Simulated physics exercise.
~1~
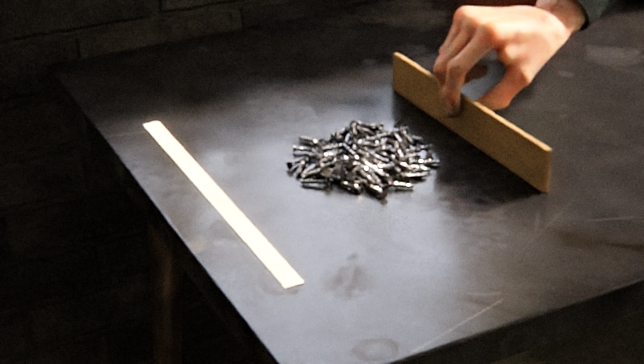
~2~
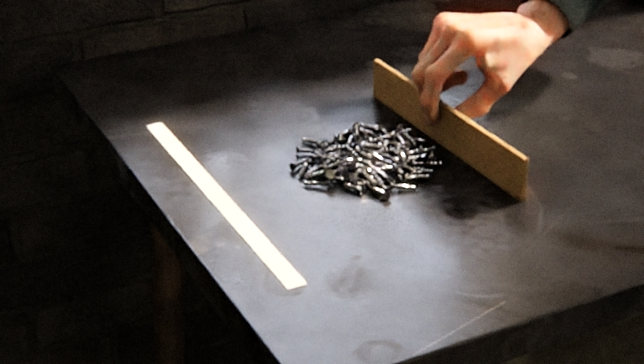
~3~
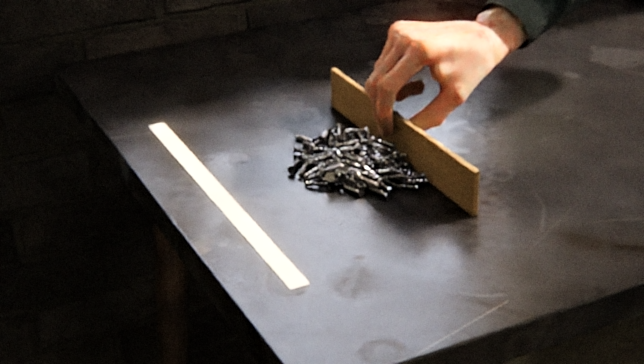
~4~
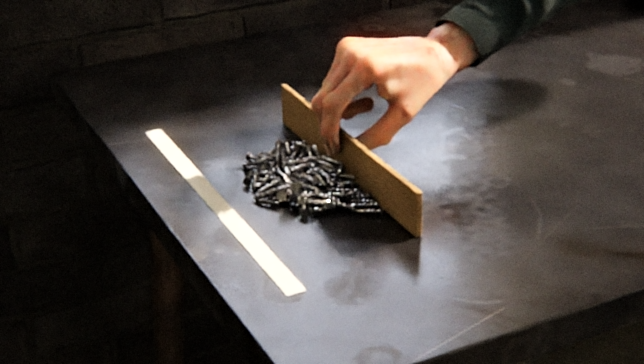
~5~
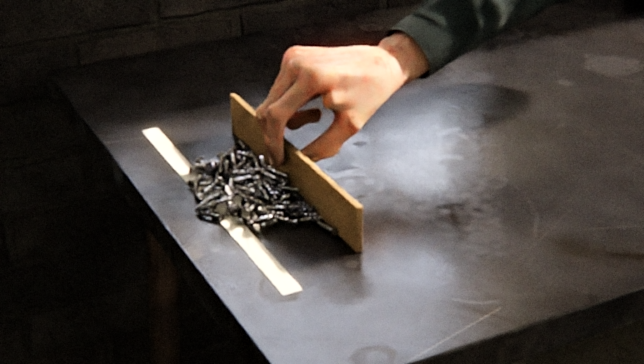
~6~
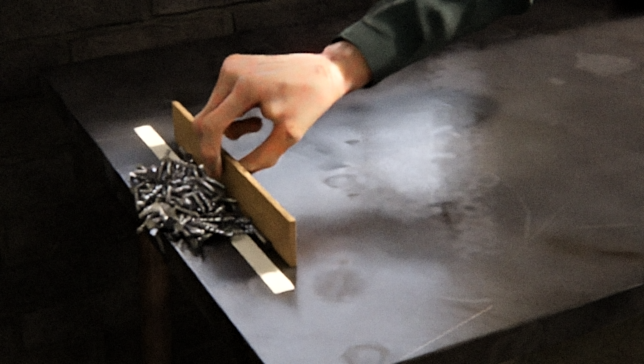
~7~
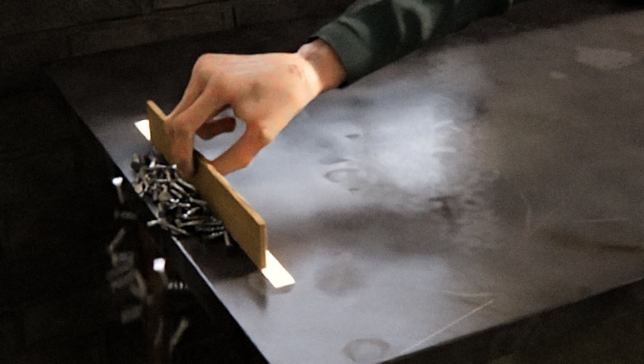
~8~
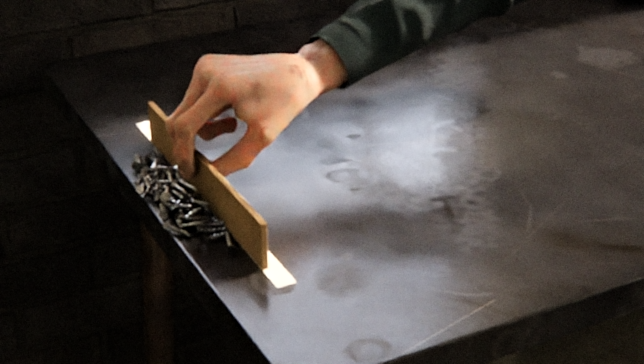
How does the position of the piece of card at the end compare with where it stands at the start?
At the start the card stands to the right of the heap, well away from the white tape. At the end it is much farther left and a little lower in view, standing at the tape near the table's left edge.
